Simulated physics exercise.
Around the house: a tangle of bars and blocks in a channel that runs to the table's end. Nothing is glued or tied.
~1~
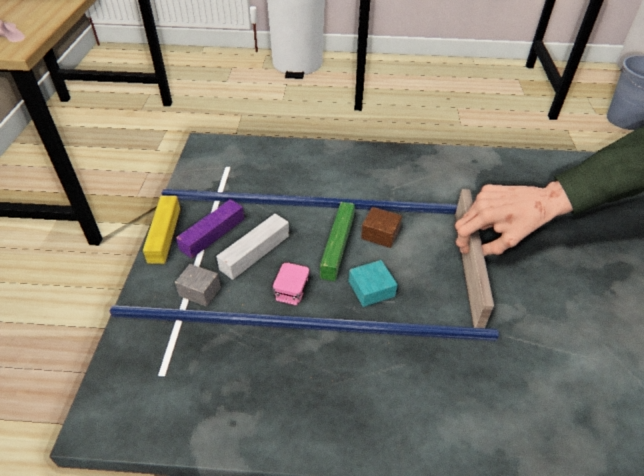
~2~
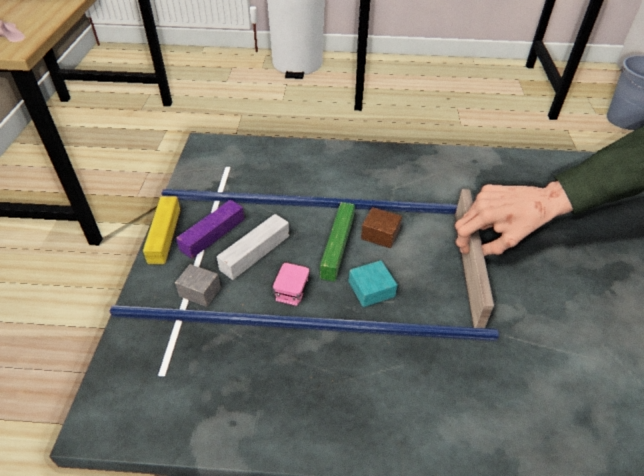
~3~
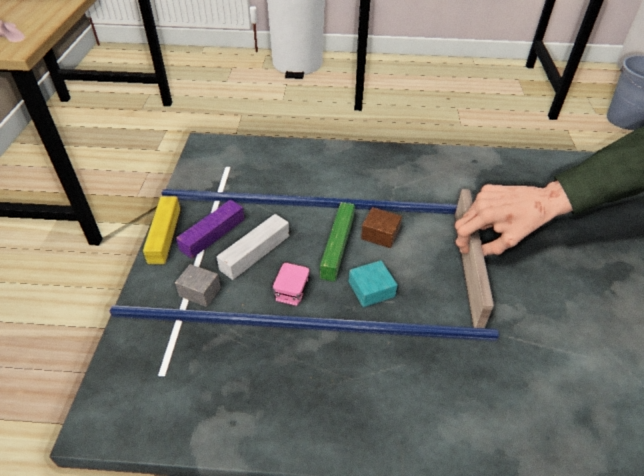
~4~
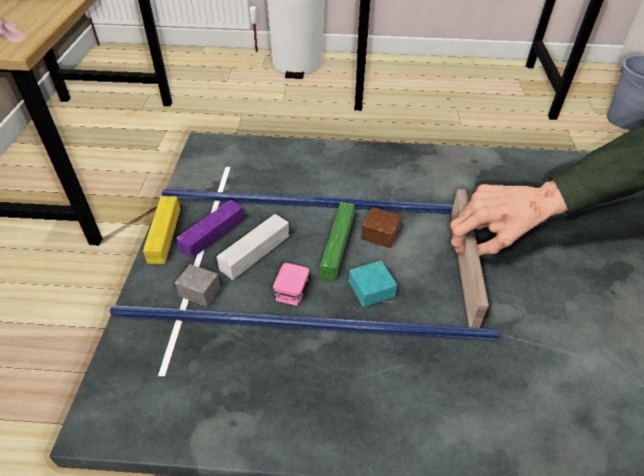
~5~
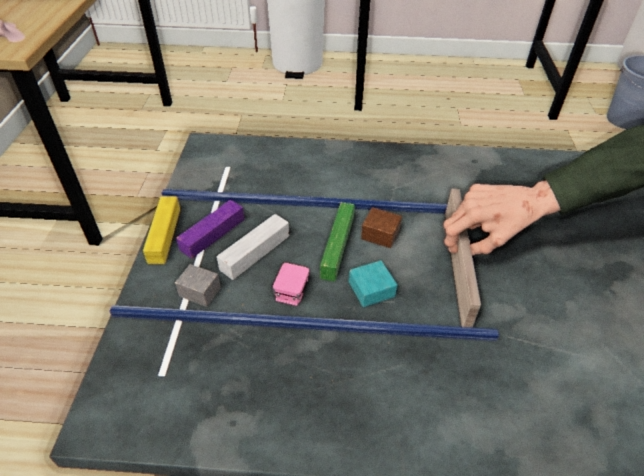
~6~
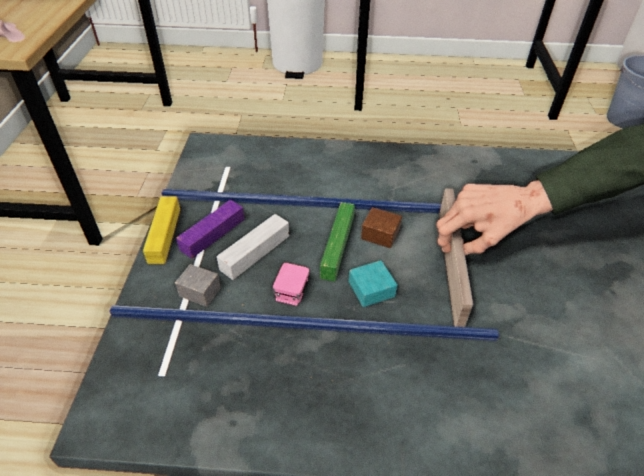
On a dark tabletop between two blue rails, colourful bars and blocks lay scattered and still while a hand at the right held an upright board, then slid it slightly left toward them.
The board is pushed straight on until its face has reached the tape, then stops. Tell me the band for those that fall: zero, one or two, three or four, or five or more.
In the end the number that fall off is three or four.
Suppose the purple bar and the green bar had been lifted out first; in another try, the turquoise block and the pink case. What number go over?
It would be 2 and 2.
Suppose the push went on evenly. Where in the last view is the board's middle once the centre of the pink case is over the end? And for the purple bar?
For the pink case at (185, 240), for the purple bar at (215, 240).
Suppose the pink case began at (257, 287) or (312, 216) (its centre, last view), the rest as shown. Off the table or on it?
In turn it holds on; does not fall.
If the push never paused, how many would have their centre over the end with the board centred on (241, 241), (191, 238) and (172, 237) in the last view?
Place by place, 0, 4 and 6.
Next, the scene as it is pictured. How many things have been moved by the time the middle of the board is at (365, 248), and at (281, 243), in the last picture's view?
First 3, then 7.
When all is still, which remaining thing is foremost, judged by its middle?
Foremost is the white bar.
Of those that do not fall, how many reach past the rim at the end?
The number is 1.
Soon after, none off yet; yellow stick at rest near (163, 229); purple bar at rest near (212, 228); grey block at rest near (198, 285).
At rest, the number that fall off is three or four; fallen, grey block, purple bar and yellow stick.
